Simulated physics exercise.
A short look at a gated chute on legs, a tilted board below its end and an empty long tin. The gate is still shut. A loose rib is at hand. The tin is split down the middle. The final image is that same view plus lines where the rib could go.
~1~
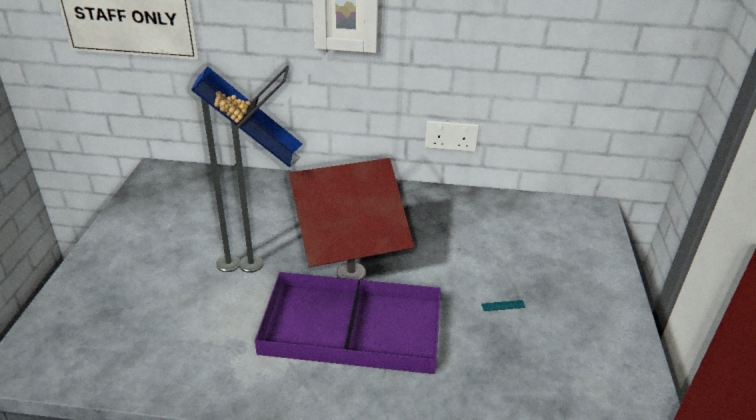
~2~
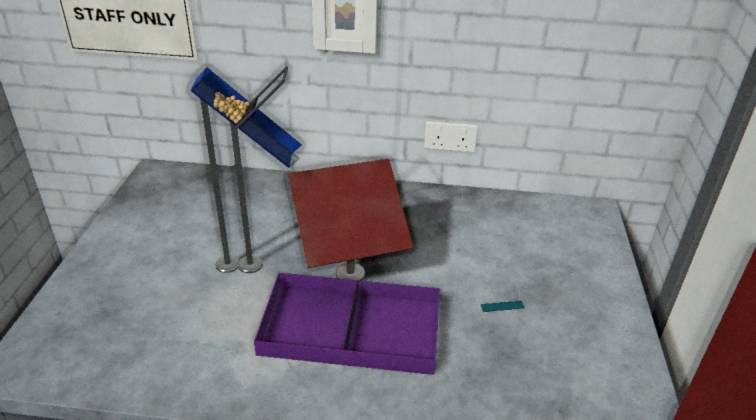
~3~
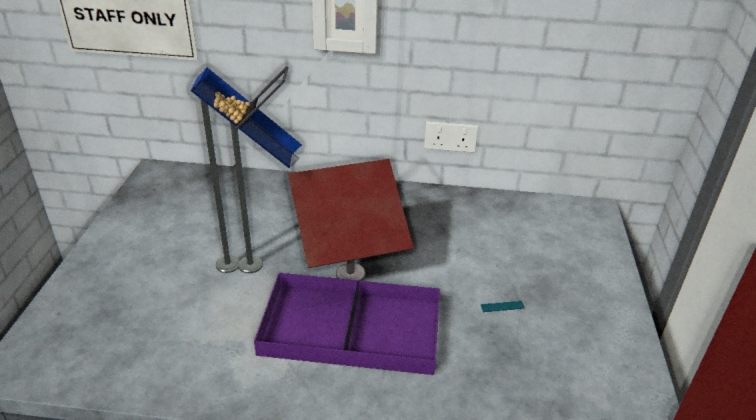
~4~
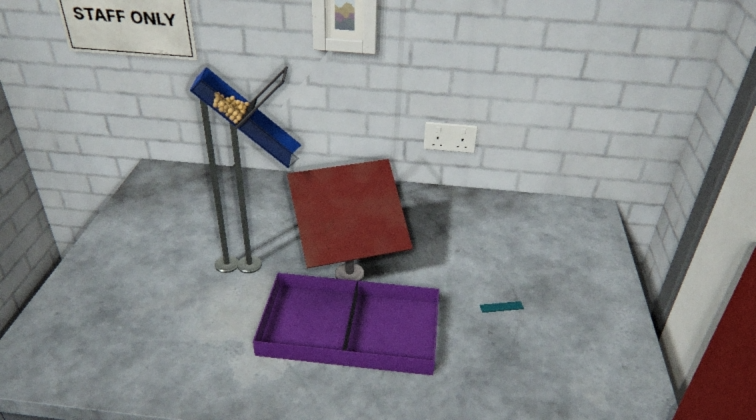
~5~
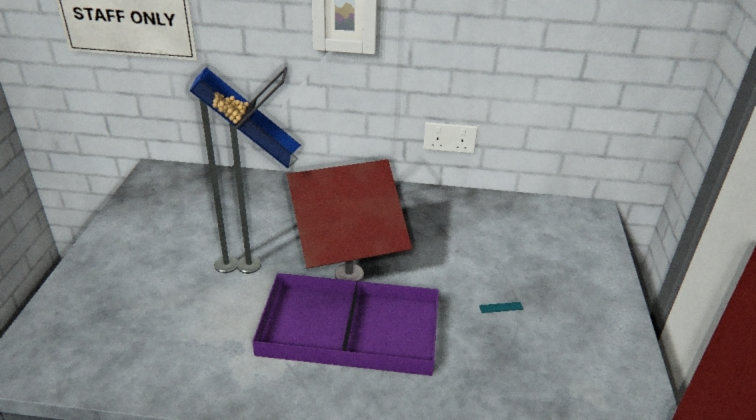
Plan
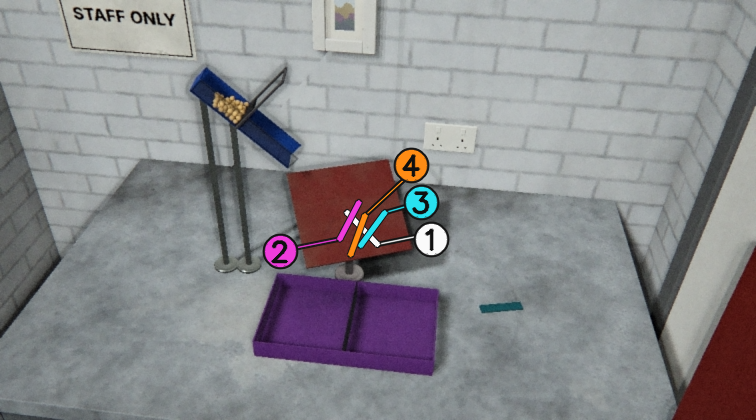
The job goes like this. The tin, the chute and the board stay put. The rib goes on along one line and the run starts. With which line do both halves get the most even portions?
3.
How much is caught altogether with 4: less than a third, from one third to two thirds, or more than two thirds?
More than two thirds.
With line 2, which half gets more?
The left half.
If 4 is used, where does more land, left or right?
The left half.
On the marked copy, line 1 from (347, 212) to (377, 244); line 2 from (358, 202) to (339, 239); line 3 from (384, 212) to (360, 245); line 4 from (364, 215) to (350, 254).
Choosing 1, of what is caught, a small share in the left half, the bulk in the right.
Choosing 2, of what is caught, all but a few in the left half, a small share in the right.
Choosing 3, of what is caught, close to a third in the left half, close to two thirds in the right.
Choosing 4, of what is caught, the bulk in the left half, a small share in the right.
